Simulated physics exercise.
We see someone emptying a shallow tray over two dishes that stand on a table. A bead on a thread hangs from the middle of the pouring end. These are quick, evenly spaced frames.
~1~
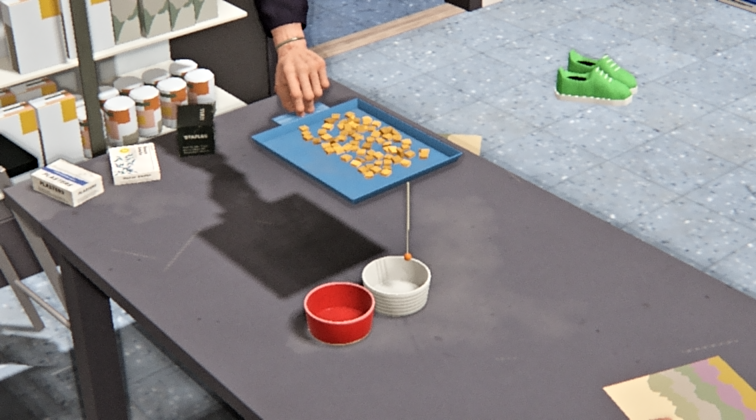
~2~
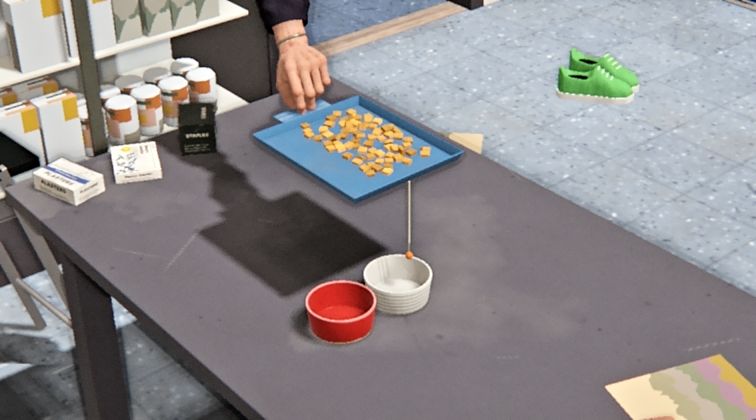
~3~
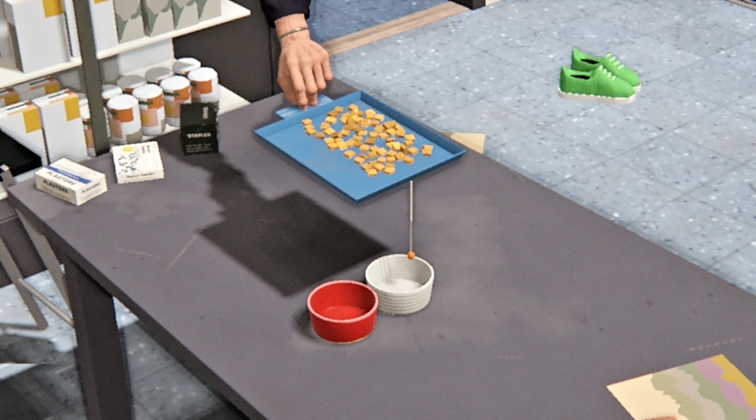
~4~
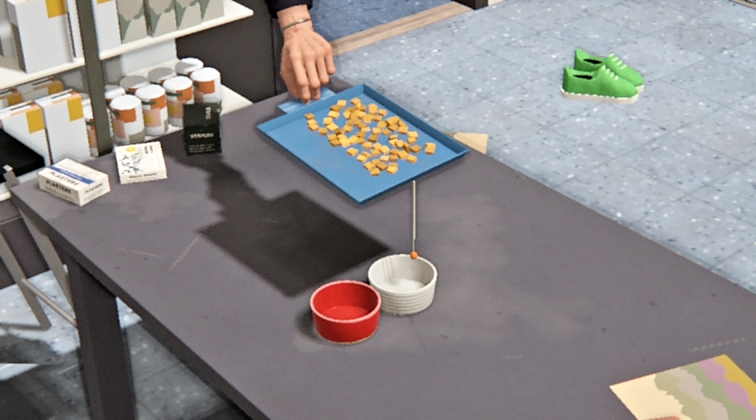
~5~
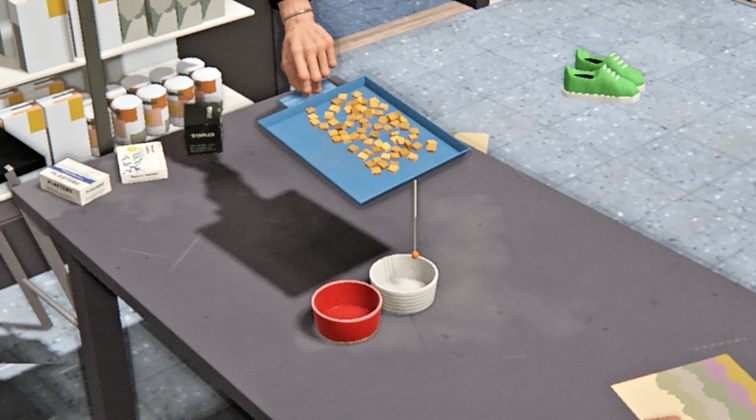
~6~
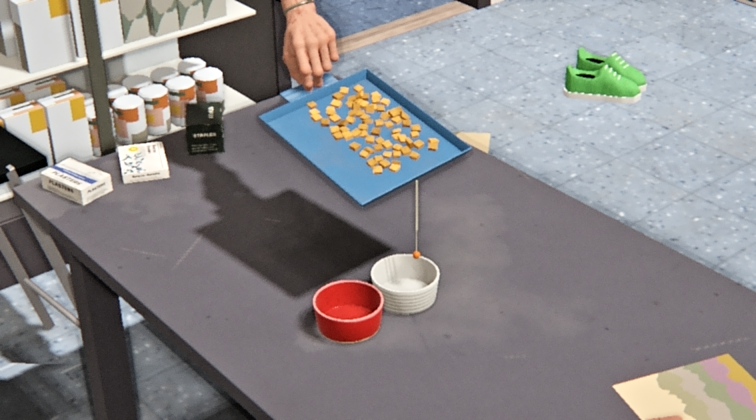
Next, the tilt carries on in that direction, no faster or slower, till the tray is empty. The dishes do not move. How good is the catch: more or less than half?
The two hold over half of the load.
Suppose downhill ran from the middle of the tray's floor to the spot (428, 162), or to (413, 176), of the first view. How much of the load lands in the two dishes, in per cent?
In turn 0 and 10 in a hundred.
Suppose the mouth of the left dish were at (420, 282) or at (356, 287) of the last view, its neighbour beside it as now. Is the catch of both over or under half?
The first try: Less than half. The second: Above a half.
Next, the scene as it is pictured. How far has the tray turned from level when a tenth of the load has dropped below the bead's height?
Roughly 60°.
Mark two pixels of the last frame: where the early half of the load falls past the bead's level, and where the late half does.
At about (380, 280), then at (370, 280).
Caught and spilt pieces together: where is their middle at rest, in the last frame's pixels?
Near (368, 313).
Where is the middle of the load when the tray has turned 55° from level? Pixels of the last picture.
At about (380, 193).
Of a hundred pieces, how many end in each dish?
Left dish: 50 %, right dish: 30 %.
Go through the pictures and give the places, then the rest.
The first picture shows corners of the pouring end (354, 196) and (456, 153), level; middle of the load (358, 139), cereal squares; left dish (361, 328); right dish (418, 300); bead on its thread (408, 257).
The second picture shows corners of the pouring end (355, 195) and (458, 151), level; middle of the load (360, 136).
The third picture shows corners of the pouring end (357, 196) and (460, 150), tipped barely, lowest at the left corner; middle of the load (361, 134).
The fourth picture shows corners of the pouring end (360, 197) and (463, 149), tipped a little, lowest at the left corner; middle of the load (364, 130).
The fifth picture shows corners of the pouring end (361, 199) and (464, 148), tipped a little, lowest at the left corner; middle of the load (365, 125).
The sixth picture shows corners of the pouring end (363, 200) and (466, 147), tipped a little, lowest at the left corner; middle of the load (367, 122); left dish (370, 326); right dish (427, 298).
Just after the last frame, tray tipped steeply; the larger part on the tray; just a few in the right dish; just a few outside both; roughly a quarter in the air.
A moment on, tray tipped right over; just a few on the tray; roughly a third in the left dish; roughly a quarter in the right dish; about a tenth outside both; roughly a quarter in the air.
Further on, tray tipped past a quarter turn; roughly half in the left dish; roughly a third in the right dish; about a tenth outside both; just a few in the air.
When it is over, tray tipped past a quarter turn; roughly half in the left dish; roughly a third in the right dish; about a tenth outside both; just a few in the air.
